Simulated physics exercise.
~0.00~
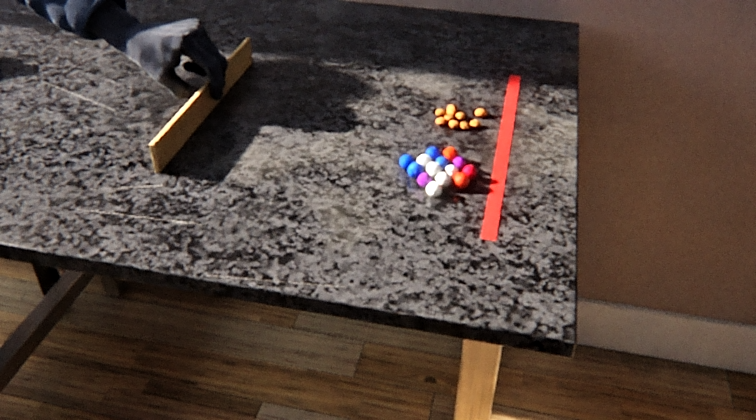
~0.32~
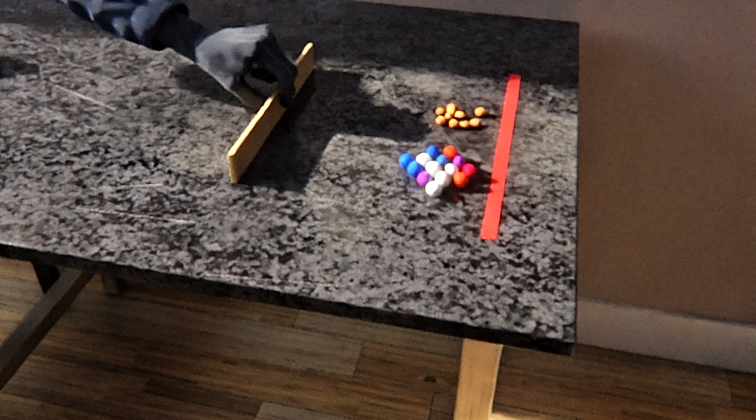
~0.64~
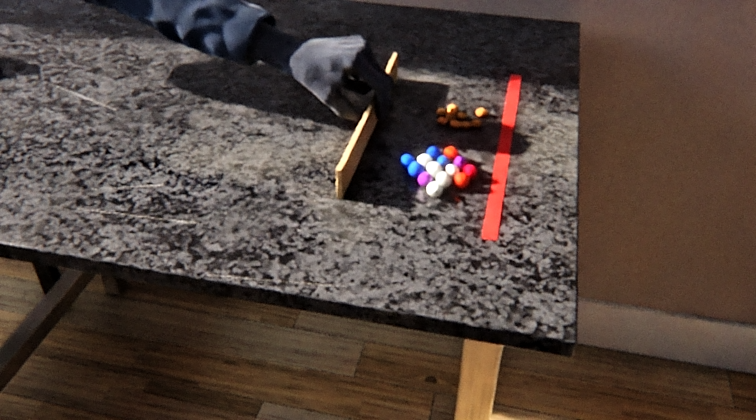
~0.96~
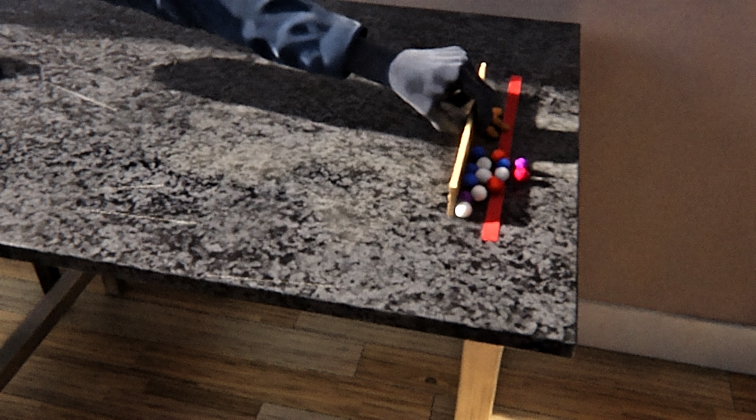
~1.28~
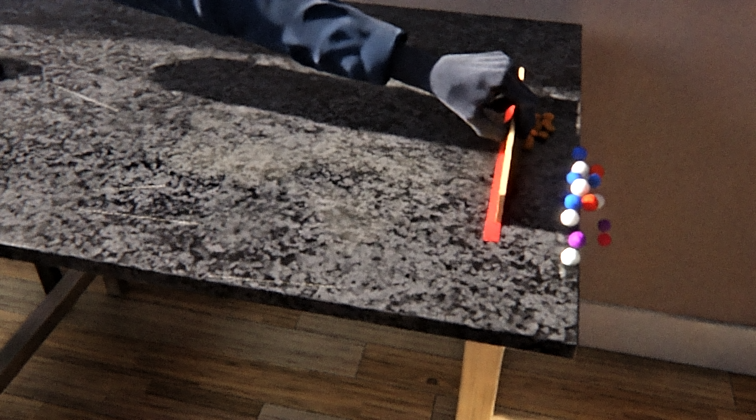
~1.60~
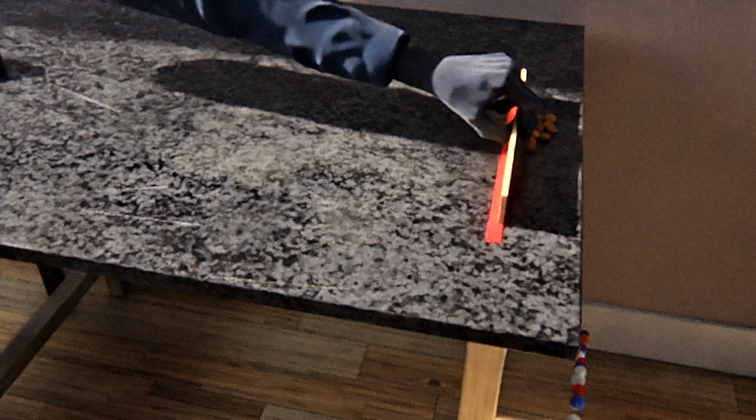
The clip opens on a speckled dark table where a gloved hand holds an upright strip of card, with a small cluster of orange pieces and a nearer cluster of multicoloured balls resting before a line of red tape. The hand slides the strip rightward across the bare surface while both clusters stay still. The strip then reaches them and sweeps both towards the table's end. It stops at the red tape, but the coloured balls keep going and spill over the edge. They drop towards the floor, while the orange pieces remain on the table beside the hand.
